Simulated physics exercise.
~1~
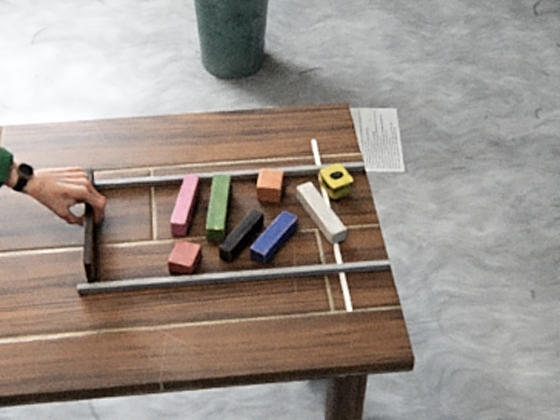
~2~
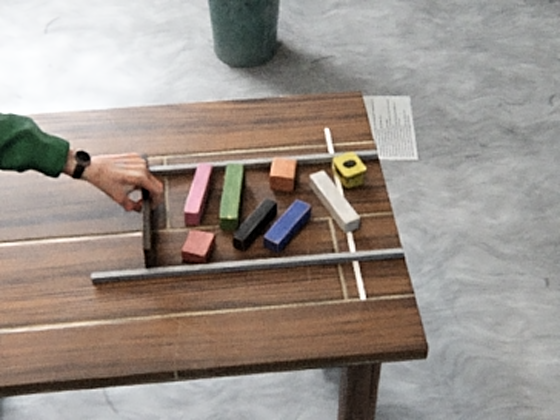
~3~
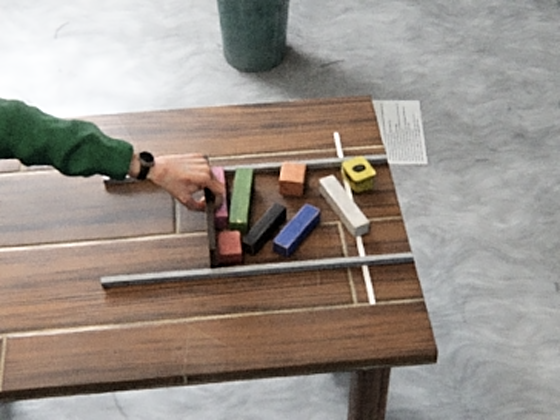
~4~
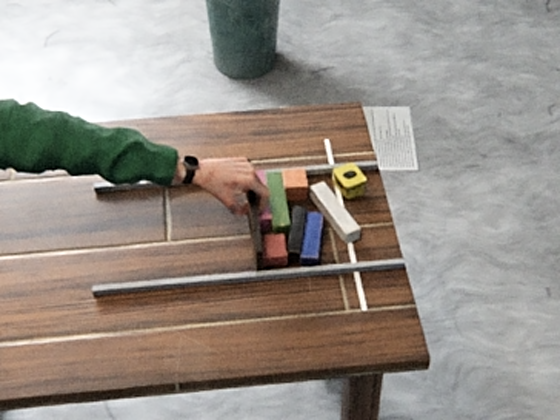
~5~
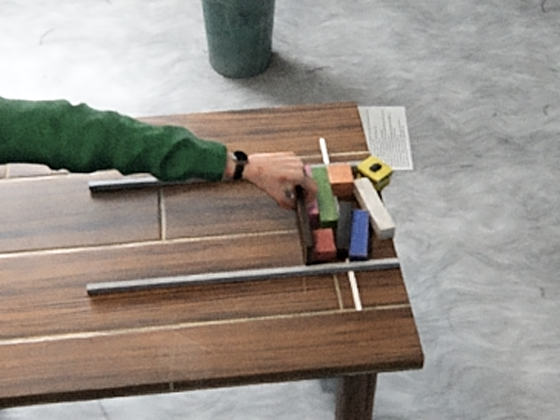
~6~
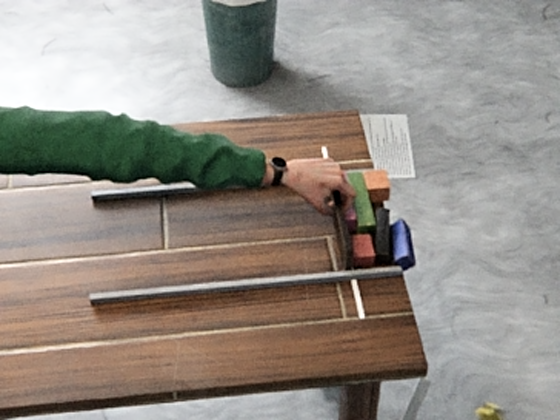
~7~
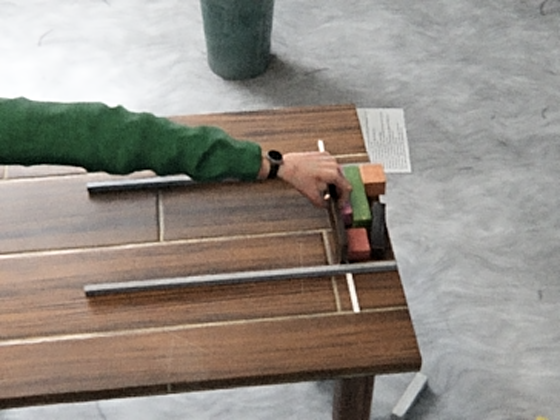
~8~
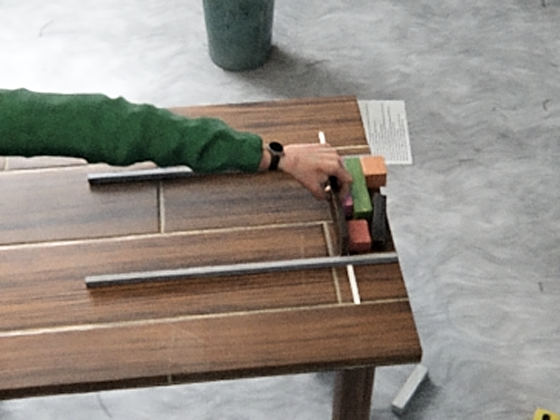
We see a hand in a green sleeve slide a dark board rightward between two rails on a wooden table, bunching colored blocks toward the edge. The yellow, white and blue pieces fall off, and the board stops near the white tape with the remaining blocks crowded at the edge.
